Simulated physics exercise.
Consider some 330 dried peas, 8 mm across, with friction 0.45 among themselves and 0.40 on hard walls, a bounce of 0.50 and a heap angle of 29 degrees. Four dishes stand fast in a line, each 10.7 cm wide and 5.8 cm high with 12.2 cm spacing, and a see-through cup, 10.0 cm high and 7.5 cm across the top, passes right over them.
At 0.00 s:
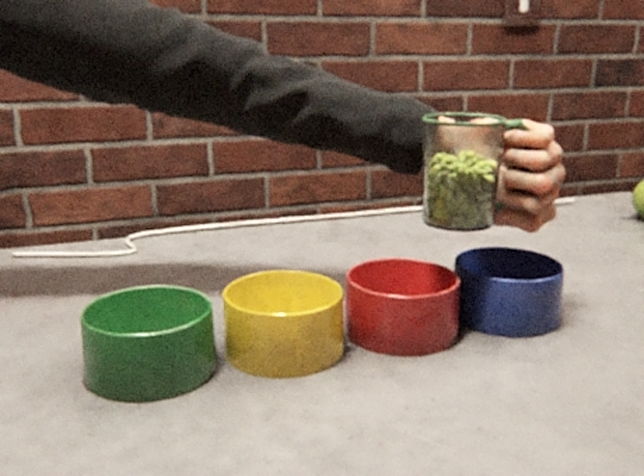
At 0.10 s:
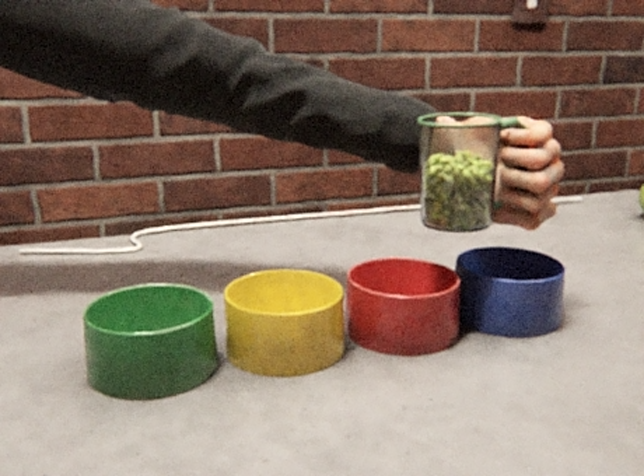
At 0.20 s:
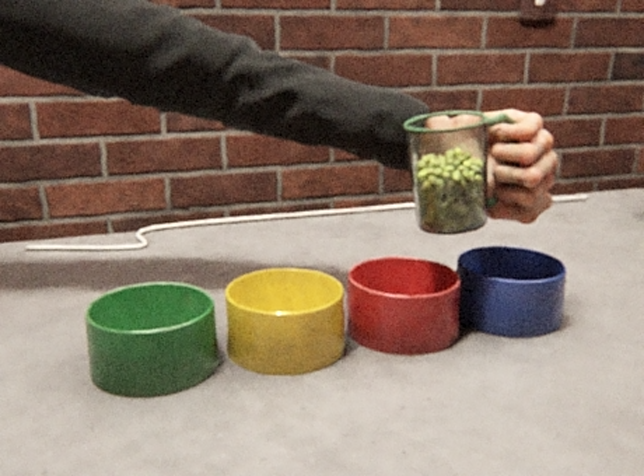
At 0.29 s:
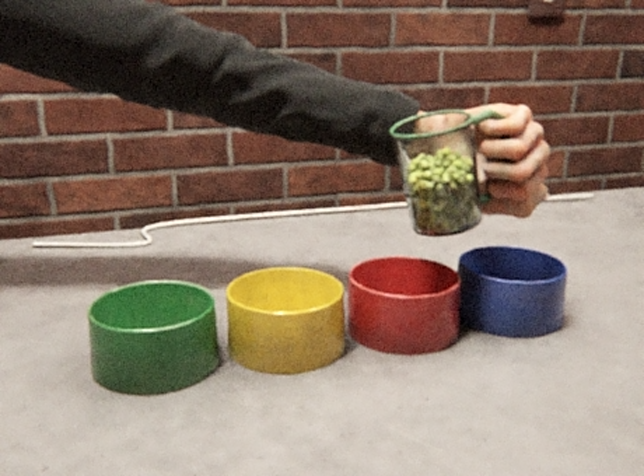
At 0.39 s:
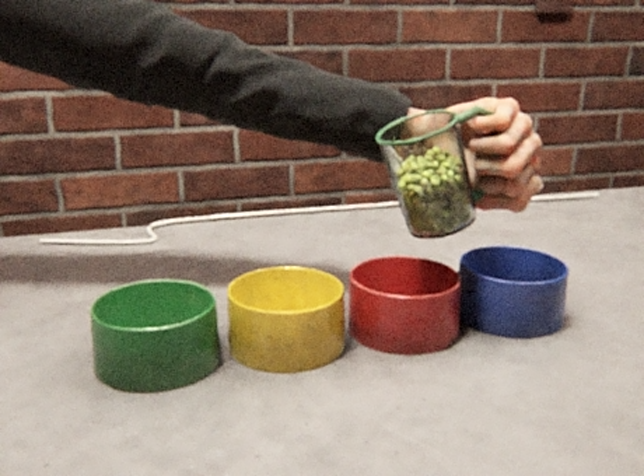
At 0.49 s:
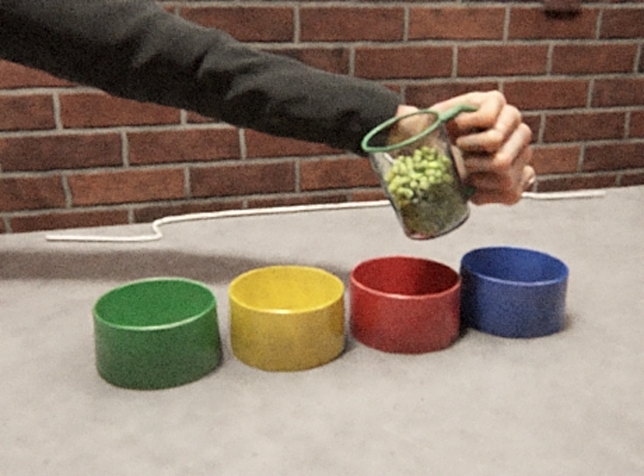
On a gray surface before a brick wall, a hand holds a clear cup of green peas above a row of green, yellow, red and blue dishes, then moves it left while tilting it toward the left.
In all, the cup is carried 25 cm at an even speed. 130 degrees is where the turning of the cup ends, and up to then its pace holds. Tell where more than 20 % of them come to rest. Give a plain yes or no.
Red dish - no, blue dish - no, green dish - yes, yellow dish - no, counter - no.
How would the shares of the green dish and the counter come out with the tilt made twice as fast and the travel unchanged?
In that case the green dish gets 0 while the counter gets 0.
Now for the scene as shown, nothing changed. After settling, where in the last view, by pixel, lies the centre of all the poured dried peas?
I'd put it at about (147, 341).
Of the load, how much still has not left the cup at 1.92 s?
I'd estimate some 85 per cent of the load.
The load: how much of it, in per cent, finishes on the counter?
The share comes to some 0 percent.
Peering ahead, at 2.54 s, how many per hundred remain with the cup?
About 0 percent of the load.
After 1.35 s, tilt 74 degrees; cup holds 100 %.
Then, at 1.92 s, tilt 106 degrees; cup holds 85 %, green 10 %.
Then, at 2.54 s, tilt 130 degrees; cup holds 0 %, green 100 %.
At rest (3.1 s), red 0 %, blue 0 %, green 100 %, yellow 0 %, counter 0 %.
